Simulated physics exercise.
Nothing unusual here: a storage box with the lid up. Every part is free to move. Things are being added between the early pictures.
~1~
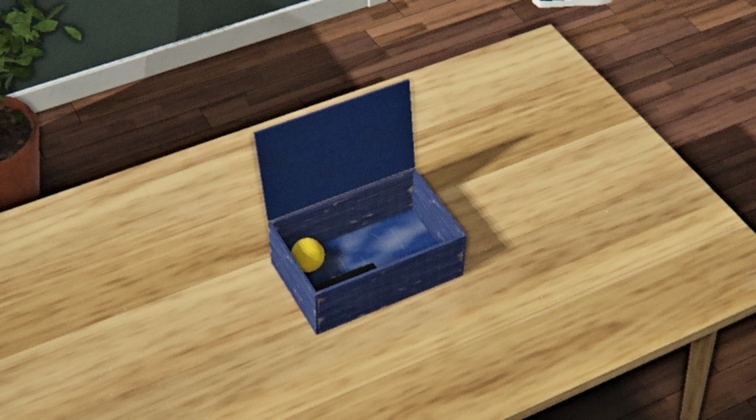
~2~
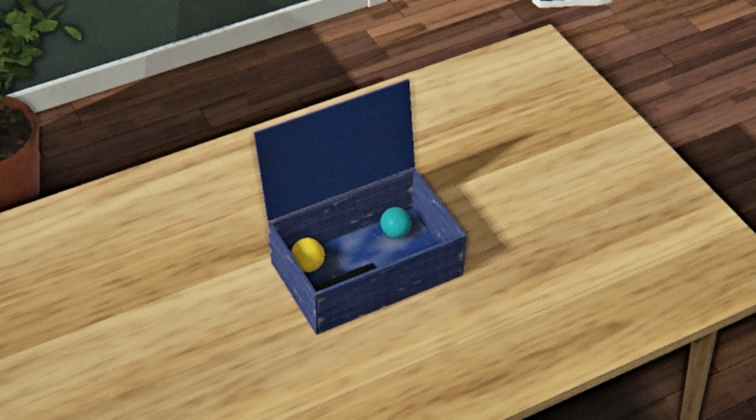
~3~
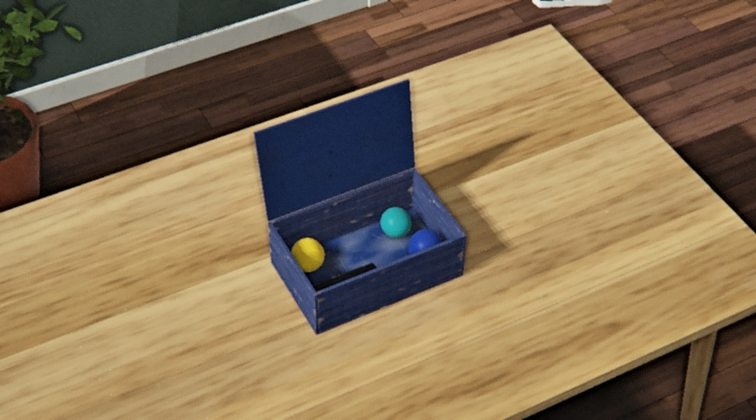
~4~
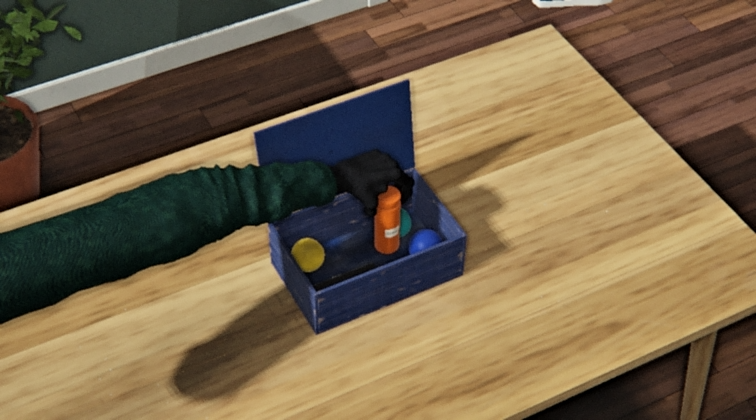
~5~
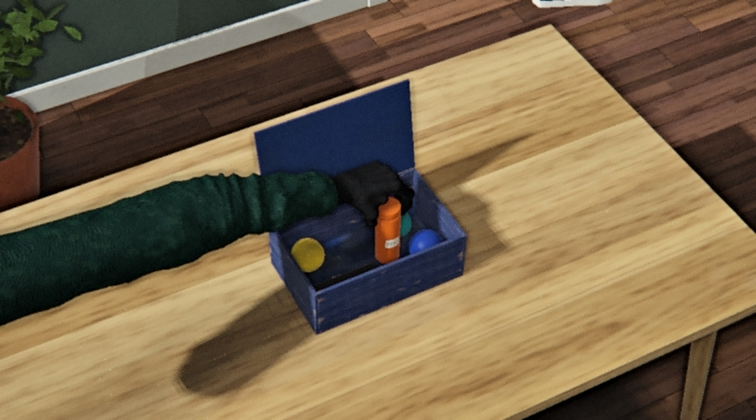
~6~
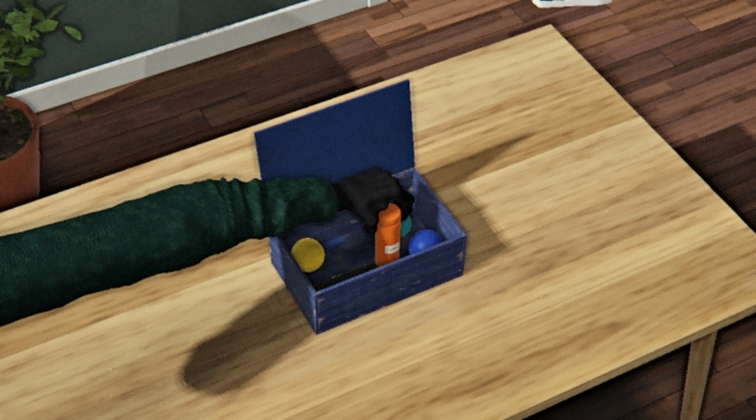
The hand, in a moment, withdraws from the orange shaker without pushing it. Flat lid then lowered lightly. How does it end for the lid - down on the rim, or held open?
The lid remains open.
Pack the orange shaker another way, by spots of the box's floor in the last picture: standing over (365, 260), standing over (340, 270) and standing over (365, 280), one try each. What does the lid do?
The lid is kept raised the first time, is kept raised the second time and lowers completely the third time.
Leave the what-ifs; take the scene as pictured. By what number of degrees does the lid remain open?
I'd put it at roughly 20°.
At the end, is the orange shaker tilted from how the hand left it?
Well, it stays just as set.
Then, 1.30 s after the last picture, lid 78° above the rim.
Then, 1.80 s after the last picture, lid 41° above the rim.
At rest, lid 21° above the rim; all 5 in place. Seen from the same camera at the end, orange shaker near (388, 237).
